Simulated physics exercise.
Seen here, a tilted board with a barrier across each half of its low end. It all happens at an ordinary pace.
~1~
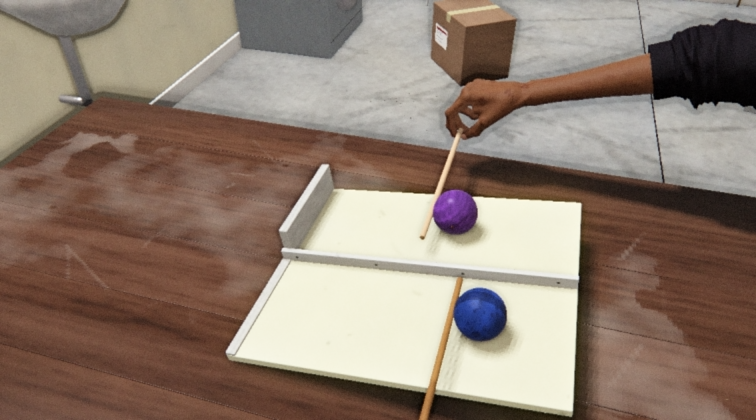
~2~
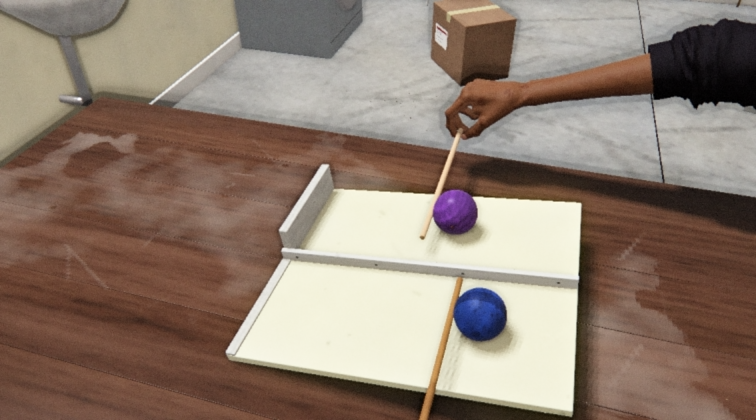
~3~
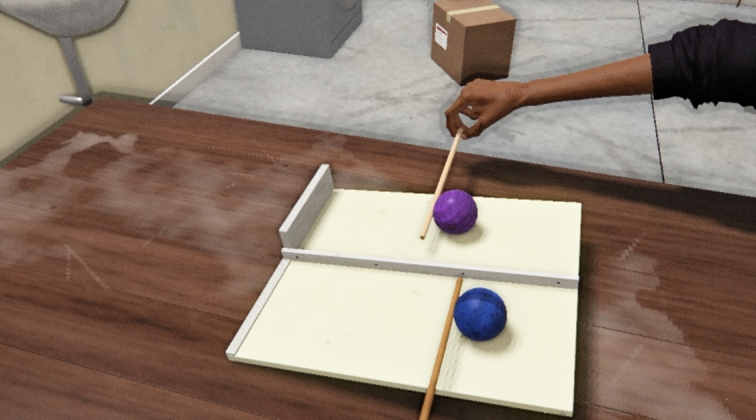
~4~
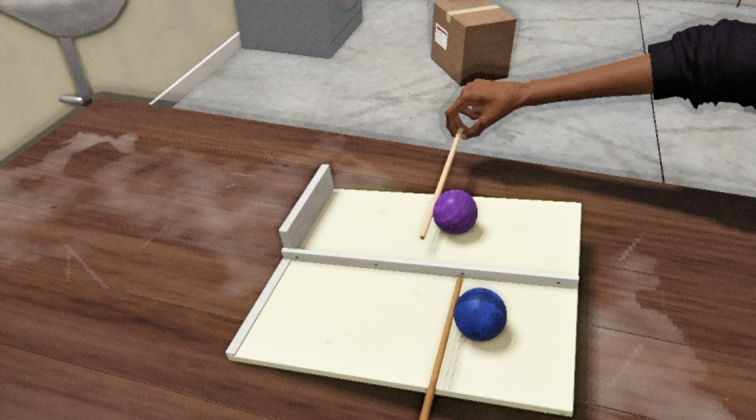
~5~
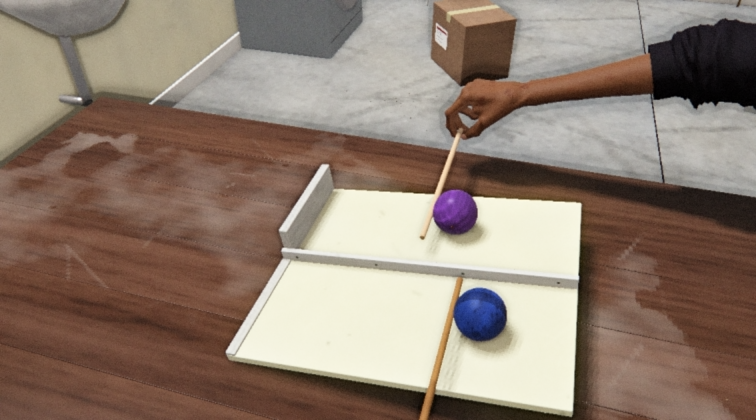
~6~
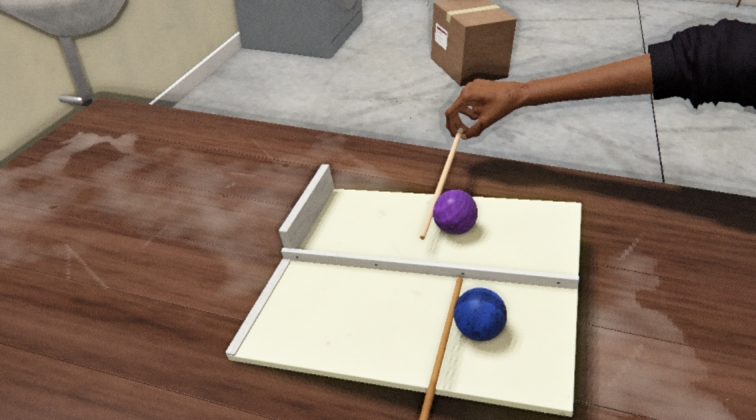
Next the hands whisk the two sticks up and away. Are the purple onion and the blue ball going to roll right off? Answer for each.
As it turns out, the purple onion gets caught, the blue ball runs past the strip.
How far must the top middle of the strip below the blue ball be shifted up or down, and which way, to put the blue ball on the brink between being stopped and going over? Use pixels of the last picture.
About 4 pixels up.
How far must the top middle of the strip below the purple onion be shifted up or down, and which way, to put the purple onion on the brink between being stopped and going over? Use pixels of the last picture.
A shift of 20 pixels, going down.
Then, 0.70 s past the last view, purple onion rolling on the board near (343, 206); blue ball rolling on the board near (342, 298).
Finally, the purple onion is held by the strip, near (331, 205); the blue ball goes over the end.
